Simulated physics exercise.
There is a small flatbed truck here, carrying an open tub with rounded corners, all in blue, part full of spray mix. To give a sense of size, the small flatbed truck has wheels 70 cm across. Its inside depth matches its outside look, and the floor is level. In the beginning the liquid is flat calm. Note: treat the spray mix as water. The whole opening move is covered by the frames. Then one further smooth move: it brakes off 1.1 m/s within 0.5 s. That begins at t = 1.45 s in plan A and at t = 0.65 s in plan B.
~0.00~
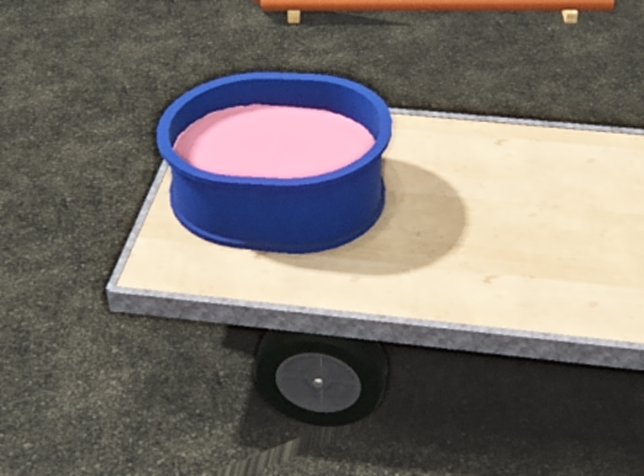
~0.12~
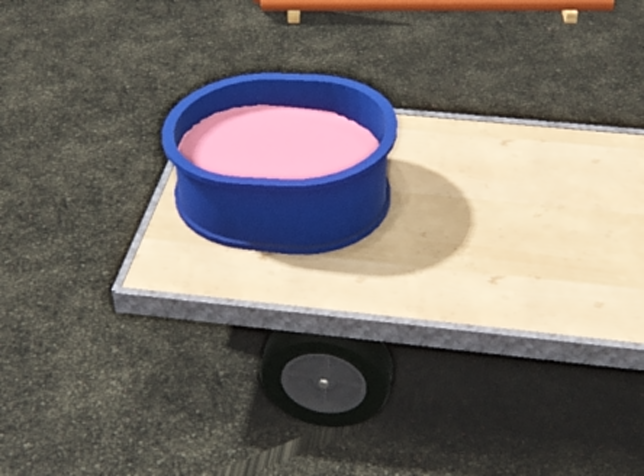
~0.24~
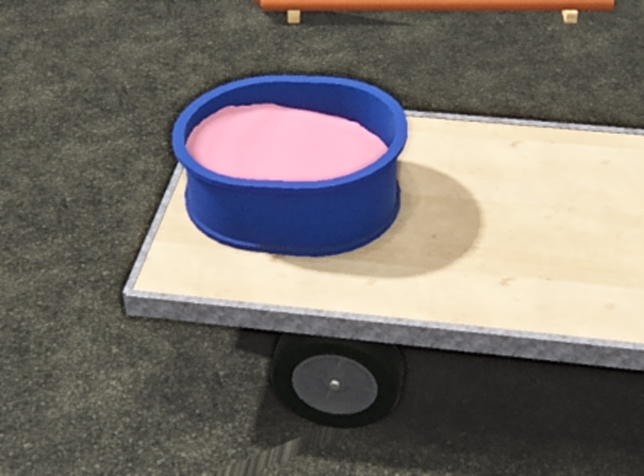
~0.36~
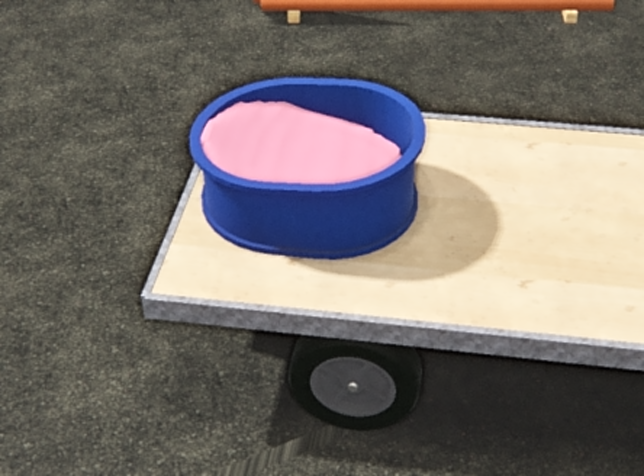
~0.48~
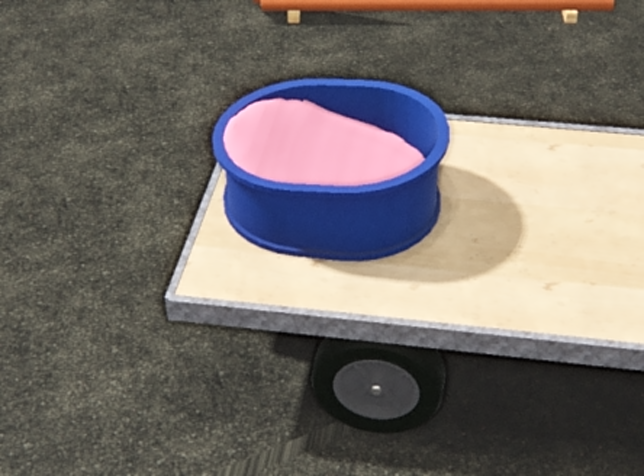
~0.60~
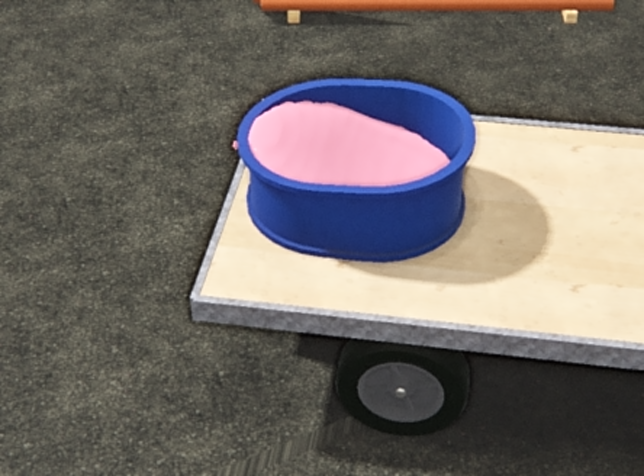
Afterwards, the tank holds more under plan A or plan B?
Under plan A it holds more.
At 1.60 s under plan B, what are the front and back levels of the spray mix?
The front reads 30 cm and the back 10 cm.
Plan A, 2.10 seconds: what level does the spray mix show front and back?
Front level 36 cm, back level 18 cm.
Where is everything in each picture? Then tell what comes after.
The spray mix reaches (357, 140) at the front end; it reaches (208, 127) at the back end; no slope yet; the front is on the right, levels are read along the far wall; a wheel hub at (317, 389), in the first picture.
The spray mix reaches (362, 141) at the front end; it reaches (213, 127) at the back end; no slope yet, in the second picture.
The spray mix reaches (372, 149) at the front end; it reaches (222, 124) at the back end; it is heaped 6° towards the back, in the third picture.
The spray mix reaches (389, 159) at the front end; it reaches (238, 113) at the back end; it is heaped 15° towards the back, in the fourth picture.
The spray mix reaches (411, 165) at the front end; it reaches (260, 112) at the back end; it is heaped 18° towards the back, in the fifth picture.
The spray mix reaches (436, 165) at the front end; it reaches (284, 114) at the back end; it is heaped 17° towards the back; a wheel hub at (400, 399), in the sixth picture.
For plan A, 2.10 s in, it stands 19 cm high behind and 35 cm in front; all of it is still inside.
For plan A, 4.93 s in, all of it is still inside.
For plan B, 1.60 s in, it stands 11 cm high behind and 30 cm in front; 5 per cent has gone over the front.
For plan B, 4.14 s in, 9 per cent has gone mostly over the front, some over the back, 18 of 213 litres.
